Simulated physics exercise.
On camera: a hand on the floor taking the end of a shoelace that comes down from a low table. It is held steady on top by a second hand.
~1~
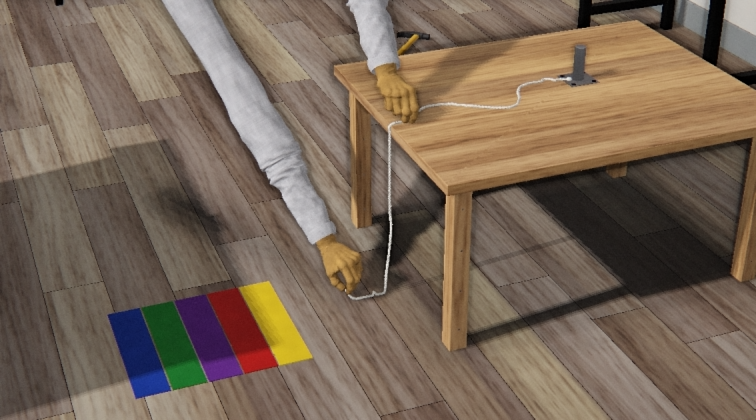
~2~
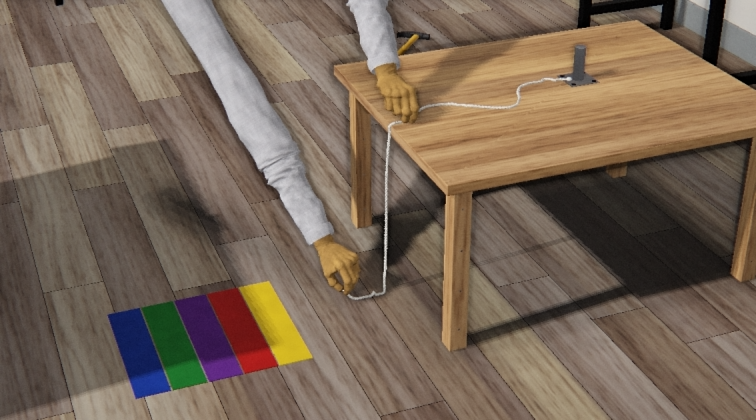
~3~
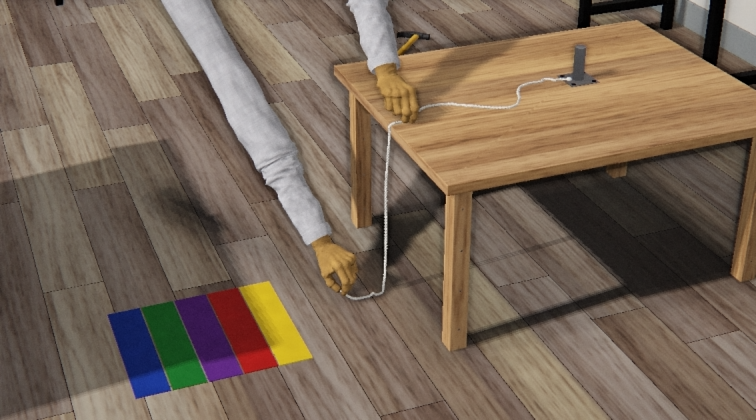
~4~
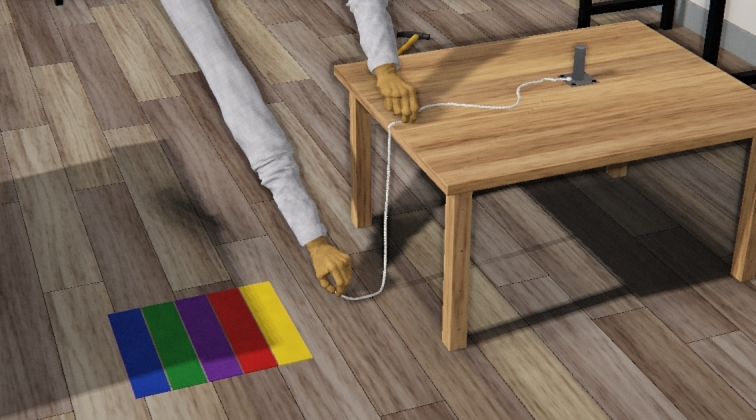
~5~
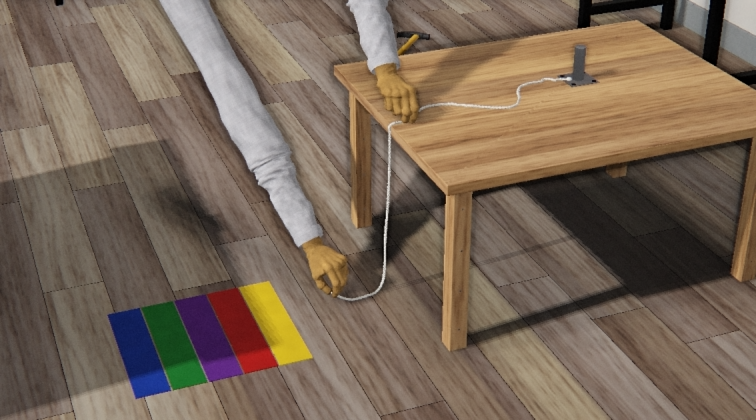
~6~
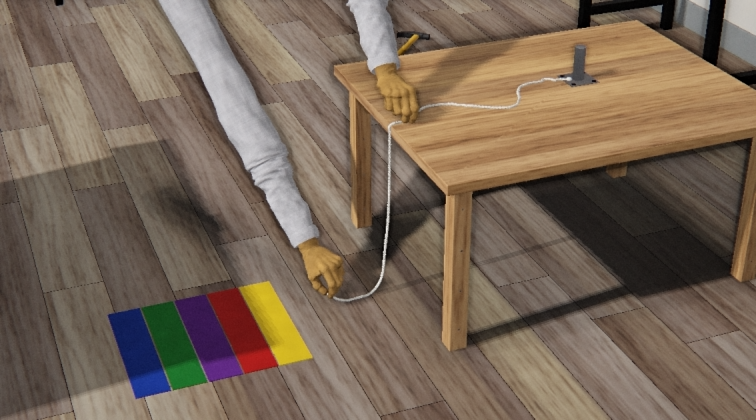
On the floor by a low table, a hand draws a shoelace's end slightly left.
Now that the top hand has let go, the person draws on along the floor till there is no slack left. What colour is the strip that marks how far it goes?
That strip is green.
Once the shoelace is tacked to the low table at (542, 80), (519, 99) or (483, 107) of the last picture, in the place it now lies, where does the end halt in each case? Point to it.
That would be (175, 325) for the first, (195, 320) for the second and (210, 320) for the third.
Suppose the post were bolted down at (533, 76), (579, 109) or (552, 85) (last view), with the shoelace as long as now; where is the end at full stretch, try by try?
Roughly (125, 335), (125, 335) and (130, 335).
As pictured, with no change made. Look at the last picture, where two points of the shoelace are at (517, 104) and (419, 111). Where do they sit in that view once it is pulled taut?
They end up at (483, 100) and (388, 126).
Soon after, end near (232, 314); over red.
Then, end near (193, 322); over purple.
At full stretch, end near (171, 327); over green. The green one.
